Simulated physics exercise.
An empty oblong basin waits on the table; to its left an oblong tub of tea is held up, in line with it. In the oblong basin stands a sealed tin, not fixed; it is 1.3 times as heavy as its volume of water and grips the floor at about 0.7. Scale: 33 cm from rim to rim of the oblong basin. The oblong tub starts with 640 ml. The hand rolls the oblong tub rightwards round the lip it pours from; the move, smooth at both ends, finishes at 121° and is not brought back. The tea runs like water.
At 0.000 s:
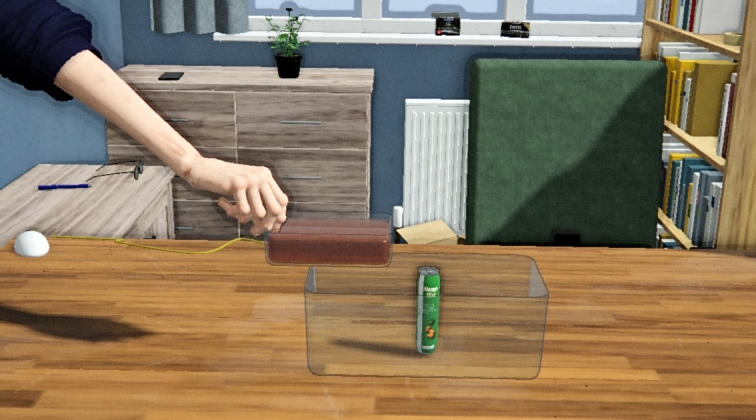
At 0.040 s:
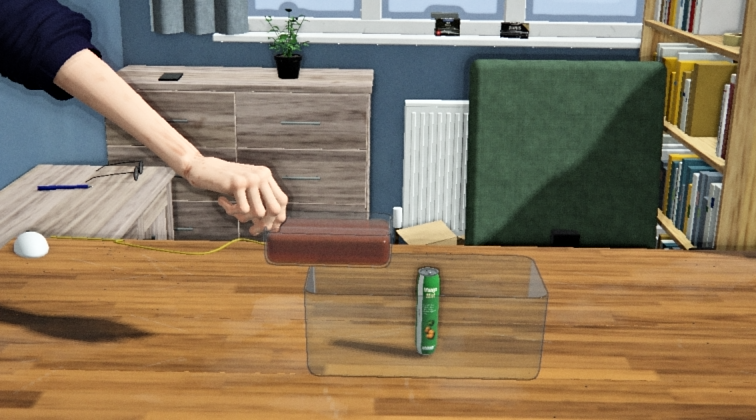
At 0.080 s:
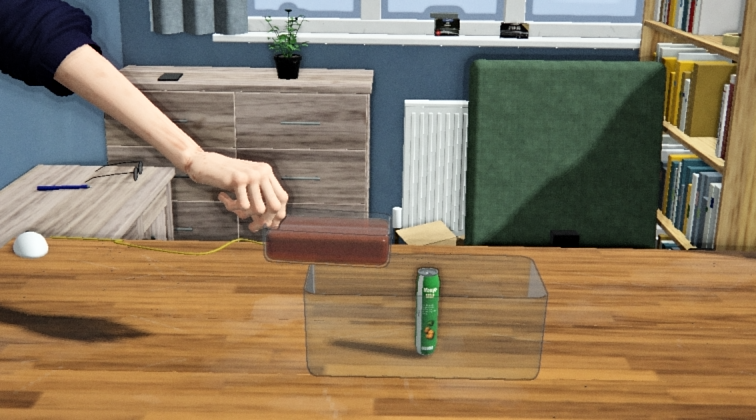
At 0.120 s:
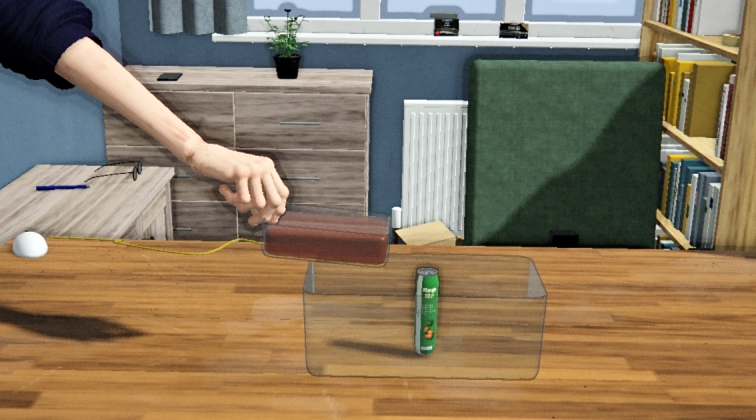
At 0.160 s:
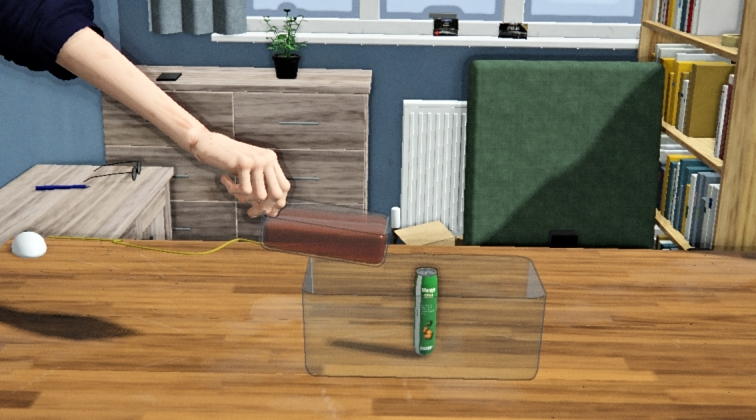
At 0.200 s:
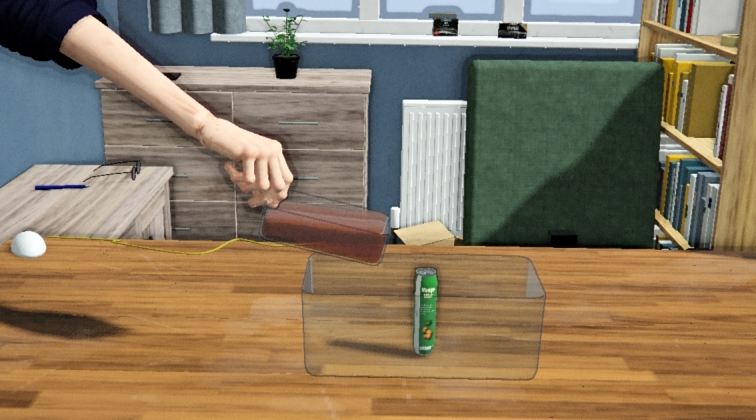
A hand slowly tilting an oblong tub of reddish-brown tea slightly rightwards beside a clear oblong basin with a green tin.
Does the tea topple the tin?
It remains upright.
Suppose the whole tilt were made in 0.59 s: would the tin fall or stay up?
Then it remains upright.
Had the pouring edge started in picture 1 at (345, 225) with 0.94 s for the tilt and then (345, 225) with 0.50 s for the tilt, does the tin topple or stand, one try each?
First it topples; then it falls.
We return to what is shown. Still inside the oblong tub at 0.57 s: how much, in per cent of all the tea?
Near 16 in a hundred.
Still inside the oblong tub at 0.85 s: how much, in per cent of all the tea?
Near 0 in a hundred.
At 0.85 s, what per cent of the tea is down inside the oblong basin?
Some 90 per cent.
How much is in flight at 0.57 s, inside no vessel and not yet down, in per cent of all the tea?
About 52 per cent.
After 0.57 s the tilt is 81° and 16 per cent is still to pour; the tin stands where it began.
After 0.85 s the tilt is 118° and 0 per cent is still to pour; the tin stands where it began.
After 1.13 s the tilt is 121° and 0 per cent is still to pour; the tin stands where it began.
After 1.44 s the tilt is 121° and 0 per cent is still to pour; the tin stands where it began.
In the end the tin stands where it began.
